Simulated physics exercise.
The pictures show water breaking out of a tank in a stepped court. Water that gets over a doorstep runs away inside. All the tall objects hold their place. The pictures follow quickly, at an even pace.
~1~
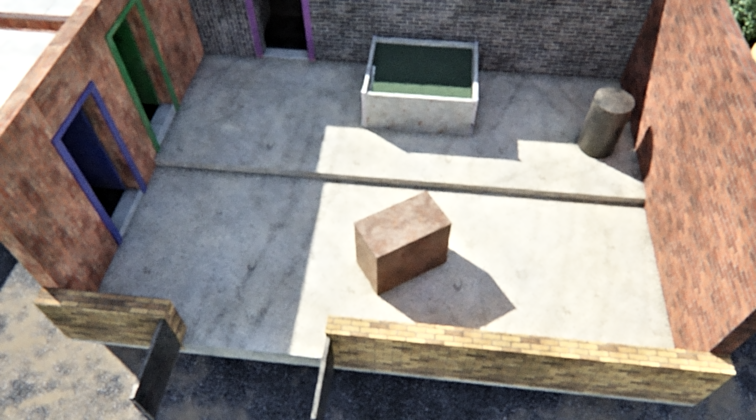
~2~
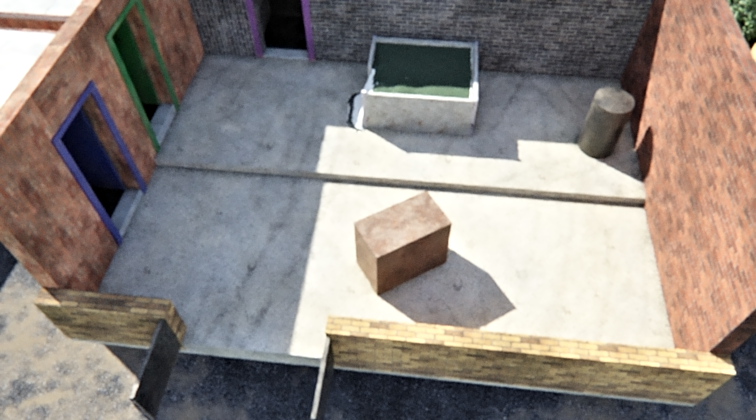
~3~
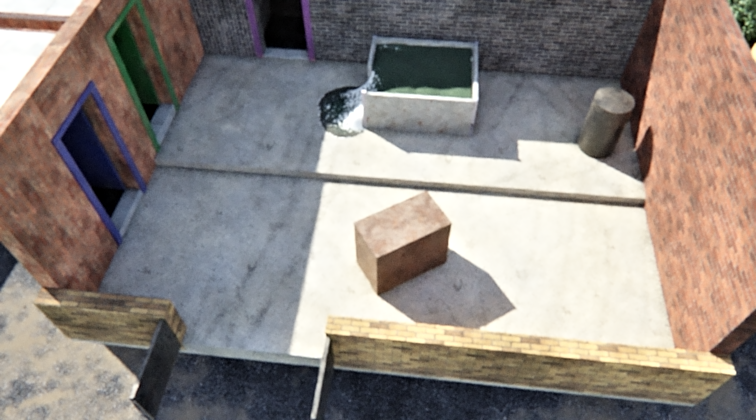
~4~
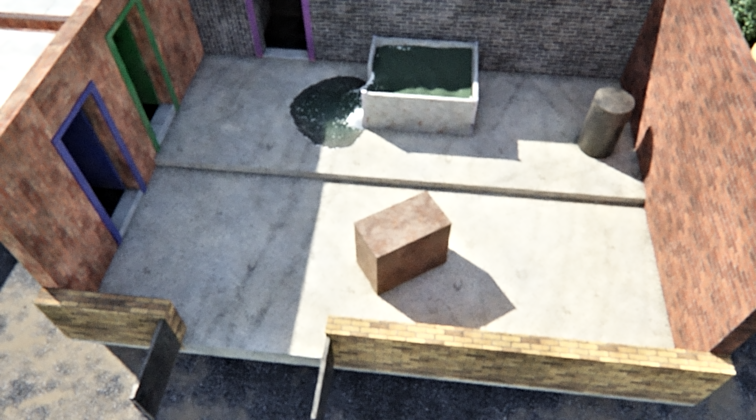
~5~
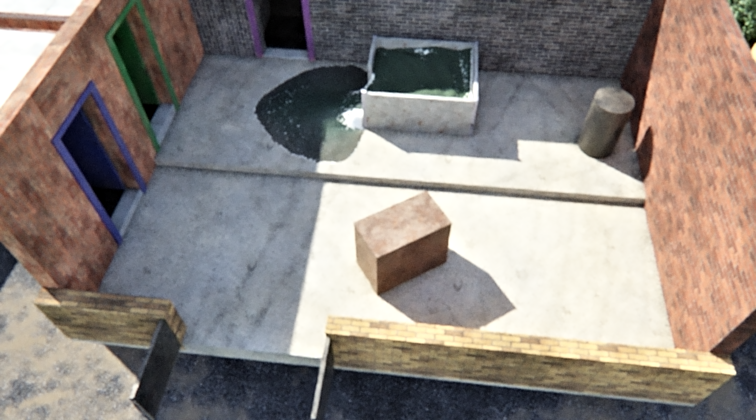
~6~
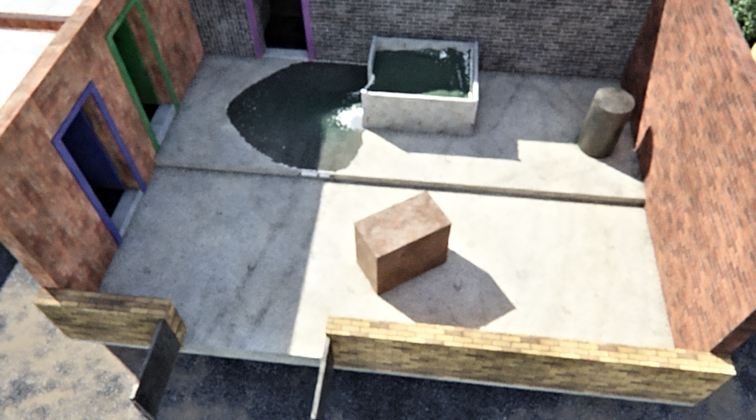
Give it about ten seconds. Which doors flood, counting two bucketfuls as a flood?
In the end: The green door admits no more than that; the purple door lets in a lot; the blue door admits no more than that.
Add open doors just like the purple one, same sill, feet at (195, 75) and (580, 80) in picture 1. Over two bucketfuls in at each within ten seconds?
In that order: Is over, takes less.
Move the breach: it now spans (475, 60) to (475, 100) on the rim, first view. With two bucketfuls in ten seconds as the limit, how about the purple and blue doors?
One by one: The purple door lets less in, the blue door stays under.
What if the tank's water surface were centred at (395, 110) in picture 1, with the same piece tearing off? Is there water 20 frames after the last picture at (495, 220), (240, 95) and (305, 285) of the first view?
In that order: Dry, flooded, clear.
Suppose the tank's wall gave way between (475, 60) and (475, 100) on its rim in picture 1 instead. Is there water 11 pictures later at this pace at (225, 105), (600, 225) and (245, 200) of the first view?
One after the other: No water, awash, no water.
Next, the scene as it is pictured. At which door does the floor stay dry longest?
It is the blue door.
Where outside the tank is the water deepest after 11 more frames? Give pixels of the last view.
I would point to (201, 61).
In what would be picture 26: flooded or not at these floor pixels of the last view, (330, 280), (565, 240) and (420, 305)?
As listed: Free of water, not flooded, clear.
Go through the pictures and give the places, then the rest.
In the first frame, still water in the tank at (422, 71).
In the second frame, the front is at (360, 95), out from the gap at (369, 100).
In the third frame, the front is at (326, 99), out from the gap at (369, 102).
In the fourth frame, the front is at (295, 113), out from the gap at (369, 102).
In the fifth frame, water pours out at (369, 102) and has run to (260, 106).
In the sixth frame, the front is at (232, 111), out from the gap at (369, 102).
A moment on, water covers 25 % of the floor; the green door wet at the sill, nothing in, the purple door under two buckets in, the blue door not reached.
Next, water covers 35 % of the floor; the green door under two buckets in, the purple door under two buckets in, the blue door wet at the sill, nothing in.
Then, water covers 35 % of the floor; the green door under two buckets in, the purple door over two buckets in, the blue door under two buckets in.
Later, water covers 50 % of the floor; the green door under two buckets in, the purple door over two buckets in, the blue door under two buckets in.
In the end, water covers 70 % of the floor; the green door under two buckets in, the purple door over two buckets in, the blue door under two buckets in.
